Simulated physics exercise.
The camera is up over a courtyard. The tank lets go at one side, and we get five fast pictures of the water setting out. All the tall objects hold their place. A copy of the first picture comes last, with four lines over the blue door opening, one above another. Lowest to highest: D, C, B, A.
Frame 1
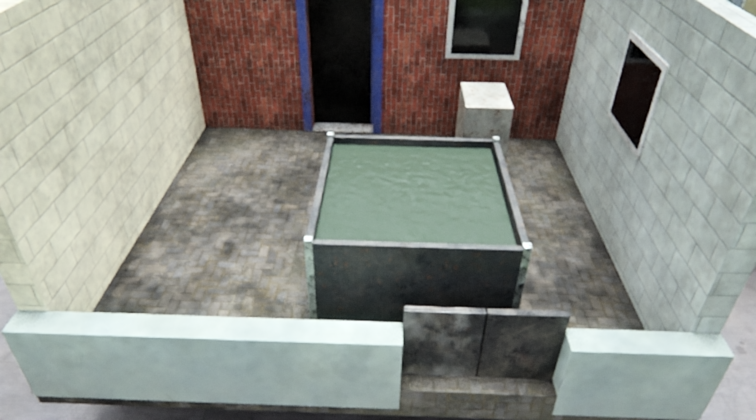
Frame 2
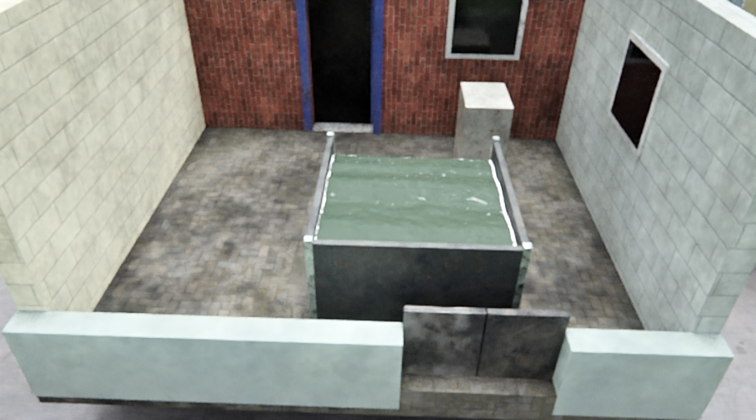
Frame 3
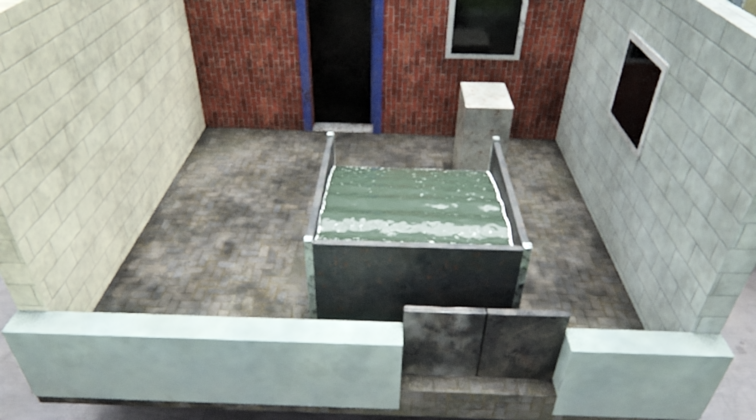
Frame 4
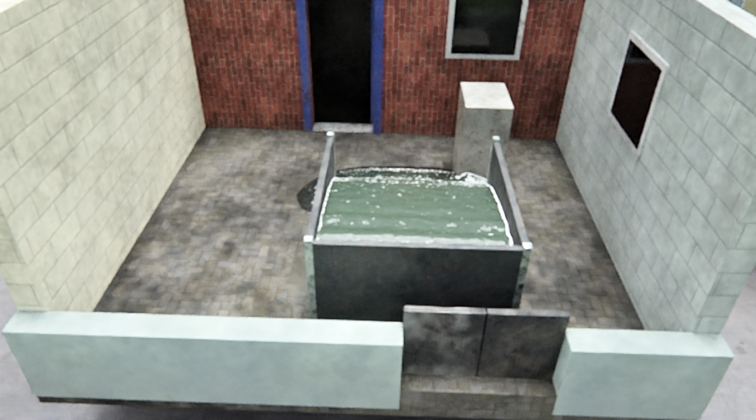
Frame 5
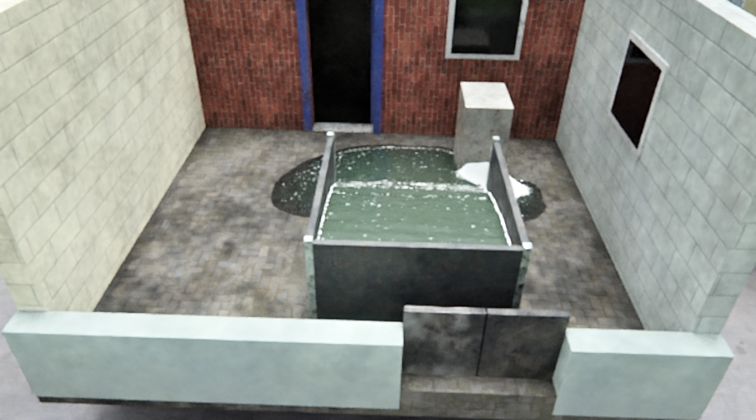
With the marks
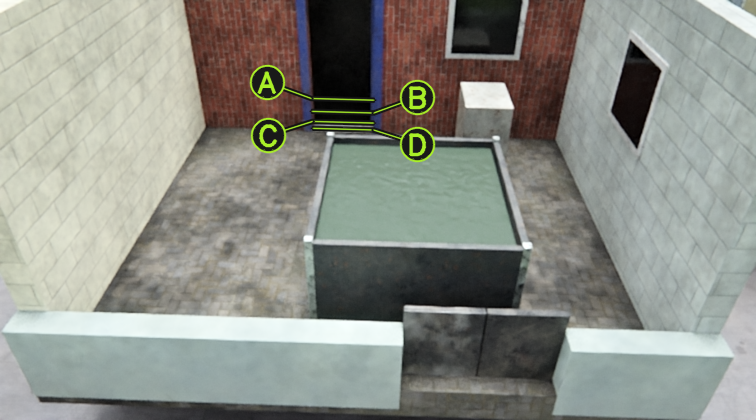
The footage shows a walled courtyard with a tank of green water; the tank's far side disappears, the water surges and foams within it, then spreads out behind onto the paving around a pale block near the brick wall.
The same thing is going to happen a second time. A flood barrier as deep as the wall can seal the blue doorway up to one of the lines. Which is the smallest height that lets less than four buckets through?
A will do.
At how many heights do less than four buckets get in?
One of the four.
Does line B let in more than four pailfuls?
Yes, that goes wrong.
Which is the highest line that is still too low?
B it is.
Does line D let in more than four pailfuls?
Yes, it does.
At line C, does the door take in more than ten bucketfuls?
Yes.
On the marked copy, A at (342, 99); B at (342, 112); C at (343, 122); D at (343, 129); from the bottom up D, C, B, A.
With A, a splash gets over, under a bucket.
With B, about 9 bucketfuls get in.
With C, dozens of bucketfuls pour in.
With D, dozens of bucketfuls pour in.
